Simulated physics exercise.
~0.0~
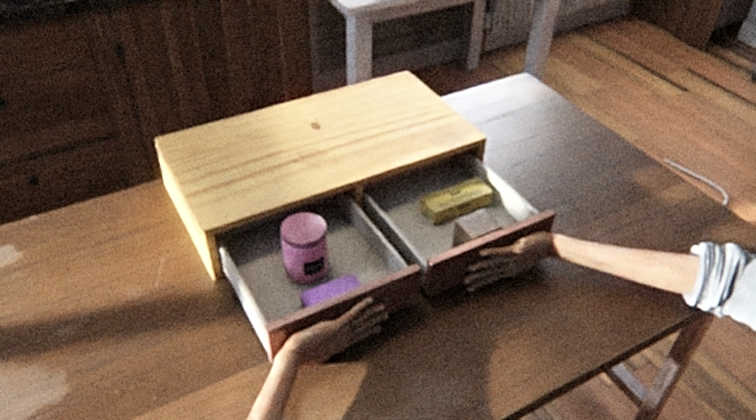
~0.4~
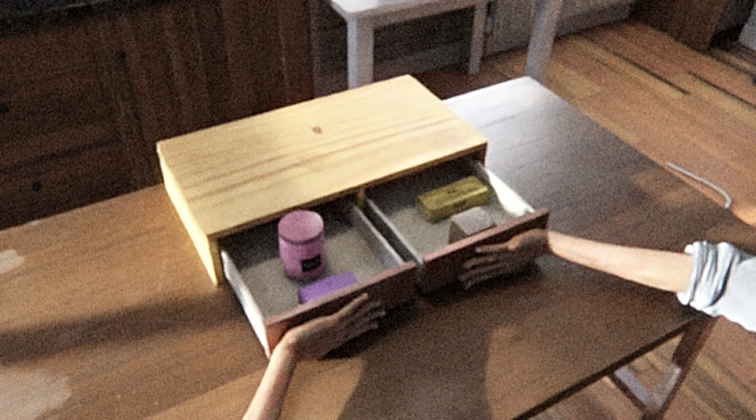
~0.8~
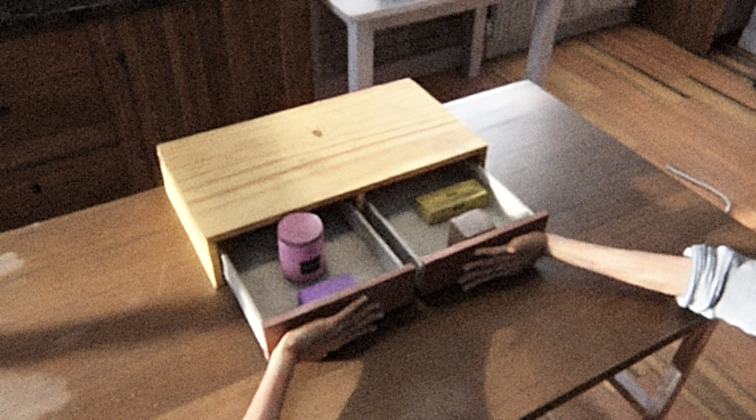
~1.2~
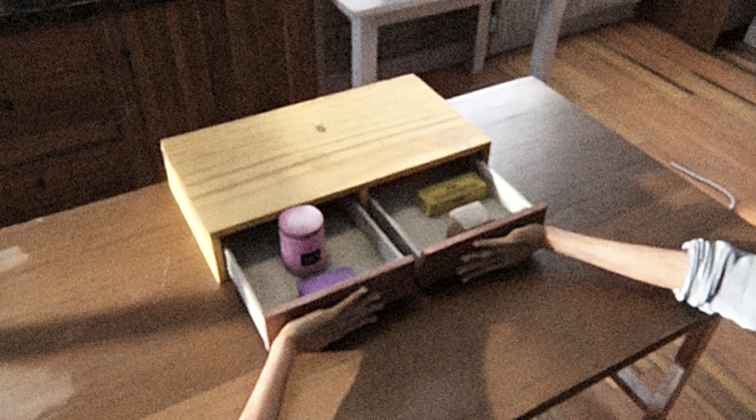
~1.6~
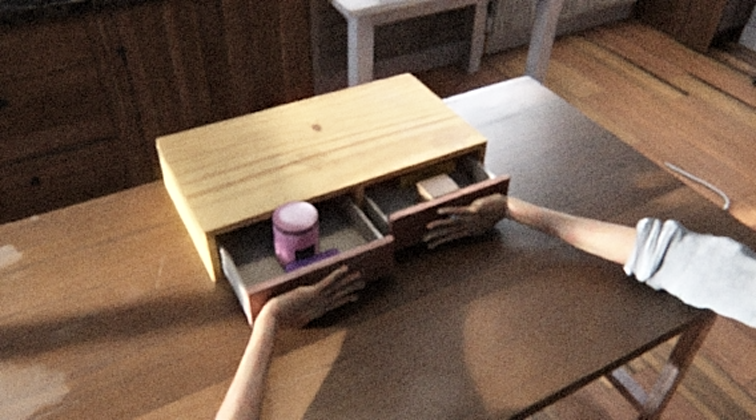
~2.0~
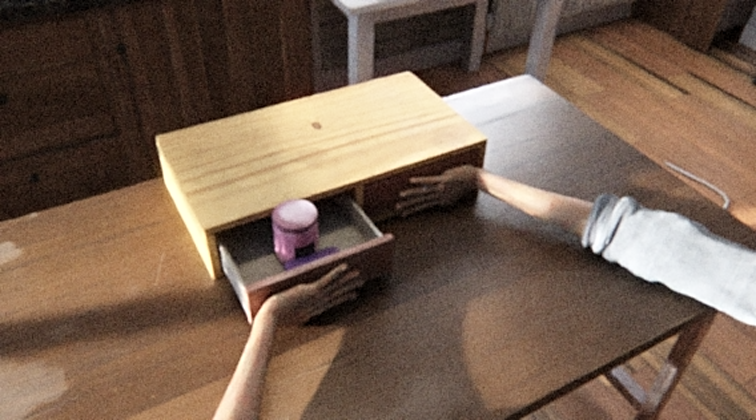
On a wooden table, two hands push in the open drawers of a low wooden cabinet, the left holding a pink jar and purple case, the right a yellow packet and small block; the left drawer stops partway and stays ajar, while the right slides fully shut.
